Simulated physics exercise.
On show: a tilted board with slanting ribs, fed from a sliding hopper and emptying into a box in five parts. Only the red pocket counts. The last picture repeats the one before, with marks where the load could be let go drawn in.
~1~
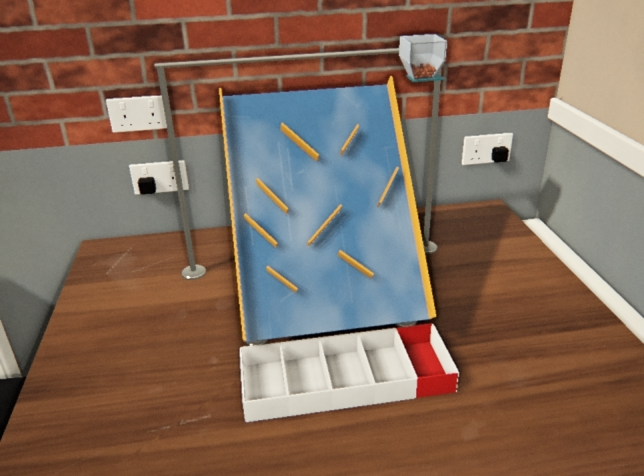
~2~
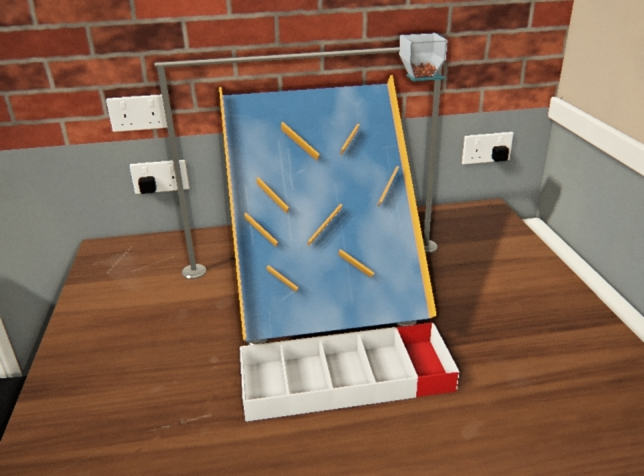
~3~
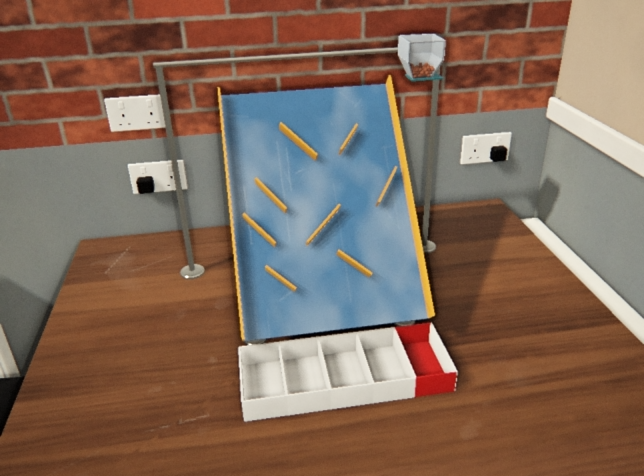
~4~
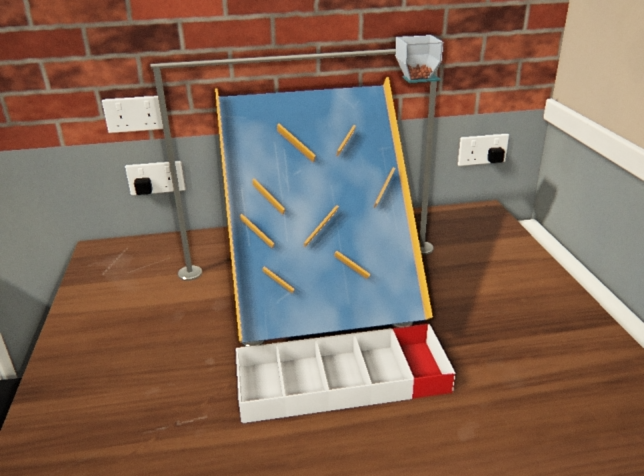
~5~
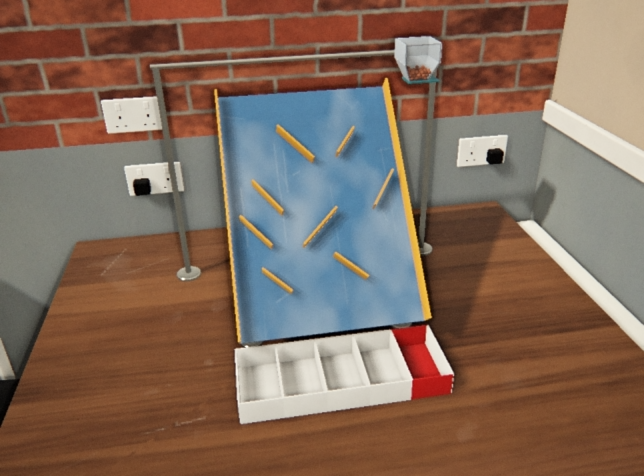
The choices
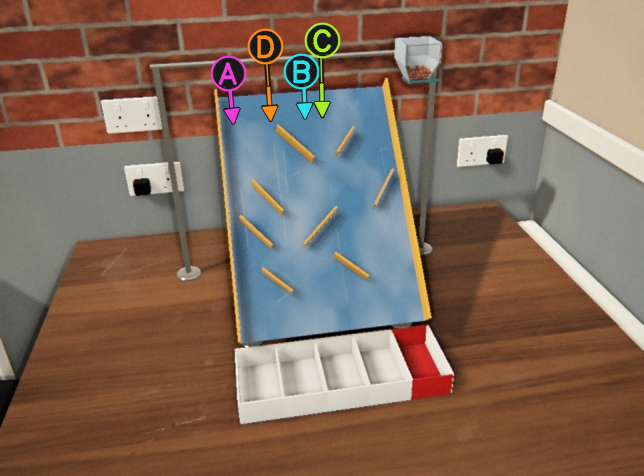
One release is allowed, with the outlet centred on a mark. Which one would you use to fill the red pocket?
Choose B.
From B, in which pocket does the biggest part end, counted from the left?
The fifth from the left.
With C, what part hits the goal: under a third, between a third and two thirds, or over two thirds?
It is under a third.
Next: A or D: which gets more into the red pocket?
The answer is D.
On the marked copy, mark A meets the board at (232, 118); mark B meets the board at (304, 112); mark C meets the board at (322, 111); mark D meets the board at (270, 115).
For mark A, none in the red pocket, all in other pockets.
For mark B, about two thirds in the red pocket, about a third in other pockets.
For mark C, about a quarter in the red pocket, most in other pockets.
For mark D, about a quarter in the red pocket, most in other pockets.
